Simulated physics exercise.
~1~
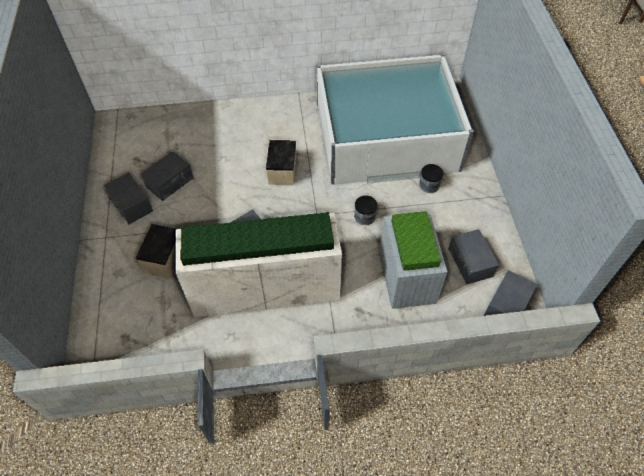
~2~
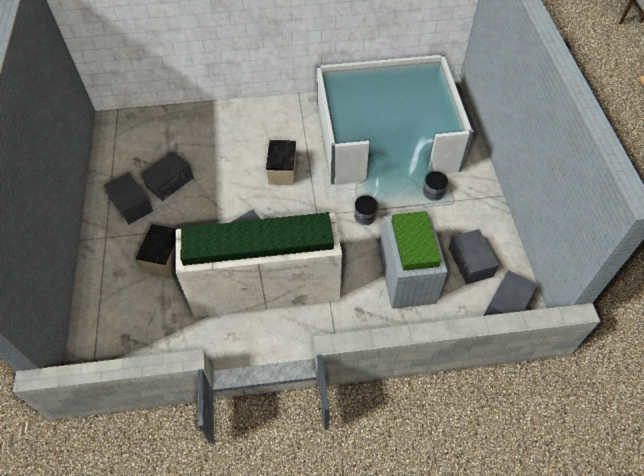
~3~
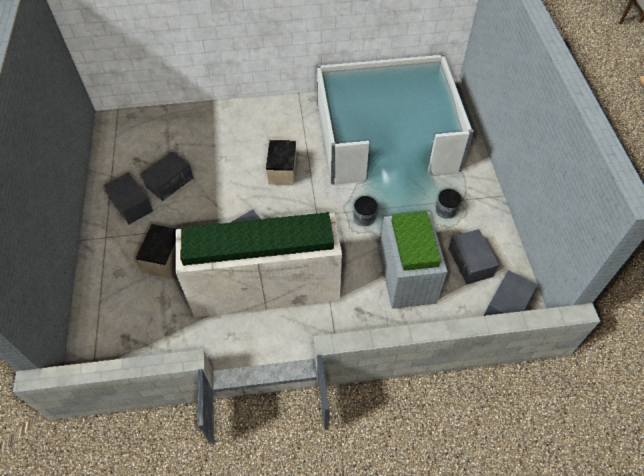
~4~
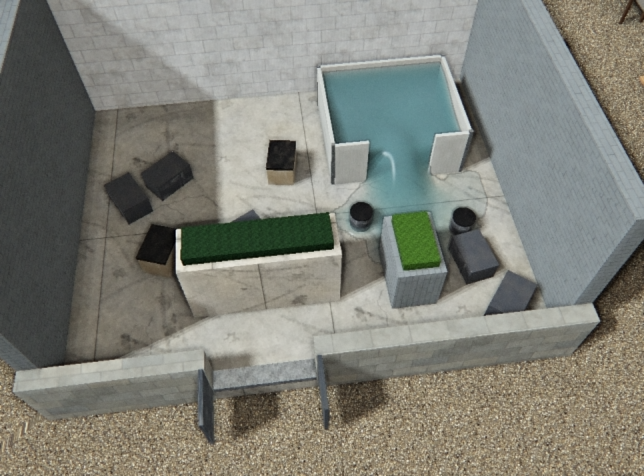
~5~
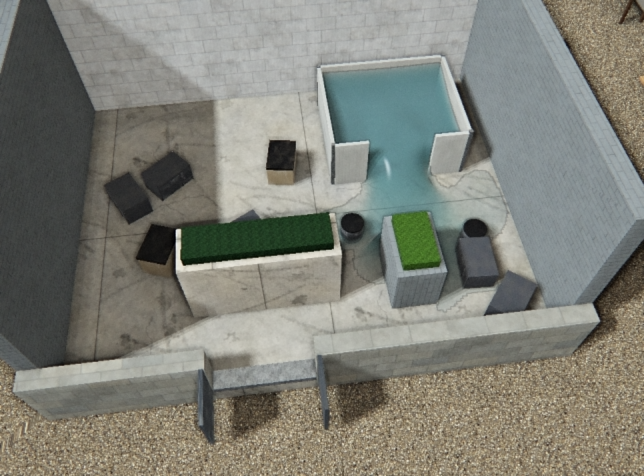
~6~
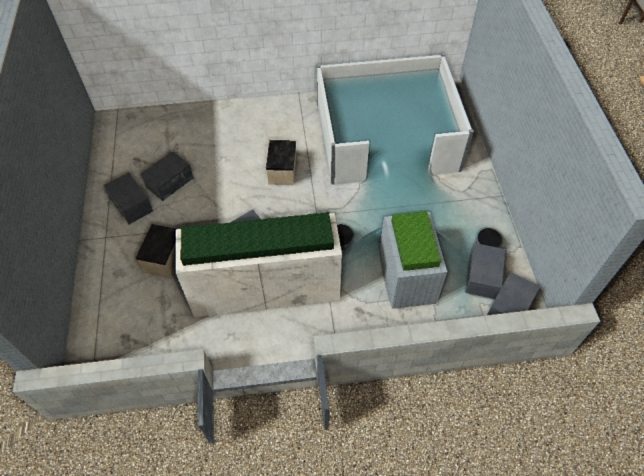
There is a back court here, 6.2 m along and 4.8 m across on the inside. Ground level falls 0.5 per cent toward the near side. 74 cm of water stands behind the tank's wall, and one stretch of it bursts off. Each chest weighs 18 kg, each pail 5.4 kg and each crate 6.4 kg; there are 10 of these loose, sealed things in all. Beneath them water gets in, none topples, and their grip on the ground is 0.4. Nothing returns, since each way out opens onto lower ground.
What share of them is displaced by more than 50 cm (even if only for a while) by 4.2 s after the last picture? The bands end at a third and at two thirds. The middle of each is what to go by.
A large share, two thirds or beyond.
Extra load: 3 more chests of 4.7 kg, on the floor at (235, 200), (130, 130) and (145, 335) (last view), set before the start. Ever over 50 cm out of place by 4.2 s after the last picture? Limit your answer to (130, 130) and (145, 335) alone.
In the order asked they come out inside the limit, beyond the limit.
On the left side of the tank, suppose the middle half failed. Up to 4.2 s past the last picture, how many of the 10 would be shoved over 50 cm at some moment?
That would give 5.
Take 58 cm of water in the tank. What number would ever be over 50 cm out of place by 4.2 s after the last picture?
Under that setup the answer is 9.
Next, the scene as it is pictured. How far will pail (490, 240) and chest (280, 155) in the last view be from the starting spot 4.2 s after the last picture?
Taking them in turn, I get 120 cm for the first and 0 cm for the second.
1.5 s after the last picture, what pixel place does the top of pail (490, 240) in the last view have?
Roughly at (532, 267).
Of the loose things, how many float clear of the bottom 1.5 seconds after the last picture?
The number is 3.
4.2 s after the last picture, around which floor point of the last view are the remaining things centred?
That lands at roughly (232, 202).
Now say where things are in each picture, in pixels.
In the first frame, a pail at (432, 172) rests on the ground; a pail at (366, 204), on the bottom; water covers 3.1 m2; 0 of 10 have shifted.
In the second frame, a pail at (437, 180), on the bottom, 15 cm from its start; a pail at (366, 204), on the bottom; water covers 3.6 m2; 1 of 10 have shifted.
In the third frame, a pail at (450, 198), on the bottom, 51 cm from its start; a pail at (366, 205), on the bottom; water covers 4.5 m2; 1 of 10 have shifted.
In the fourth frame, a pail at (464, 216) rests on the ground, 87 cm from its start; a pail at (361, 211), on the bottom, 13 cm from its start; 5.4 m2 under water; 2 of 10 have shifted.
In the fifth frame, a pail at (475, 228), on the bottom, 110 cm from its start; a pail at (352, 222), on the bottom, 37 cm from its start; 6.2 m2 under water; 3 of 10 have shifted.
In the sixth frame, a pail at (490, 238), on the bottom, 132 cm from its start; a pail at (341, 234) rests on the ground, 61 cm from its start; water covers 7.3 m2; 3 of 10 have shifted.
Then, 0.4 s after the last picture 3 of 10 are over 50 cm from their spots; 2 afloat.
Then, 1.5 s after the last picture 5 of 10 are over 50 cm from their spots; 3 afloat.
Then, 2.8 s after the last picture 8 of 10 are over 50 cm from their spots; 6 afloat.
Then, 4.2 s after the last picture 9 of 10 are over 50 cm from their spots, and 9 have been at some point; 8 afloat.
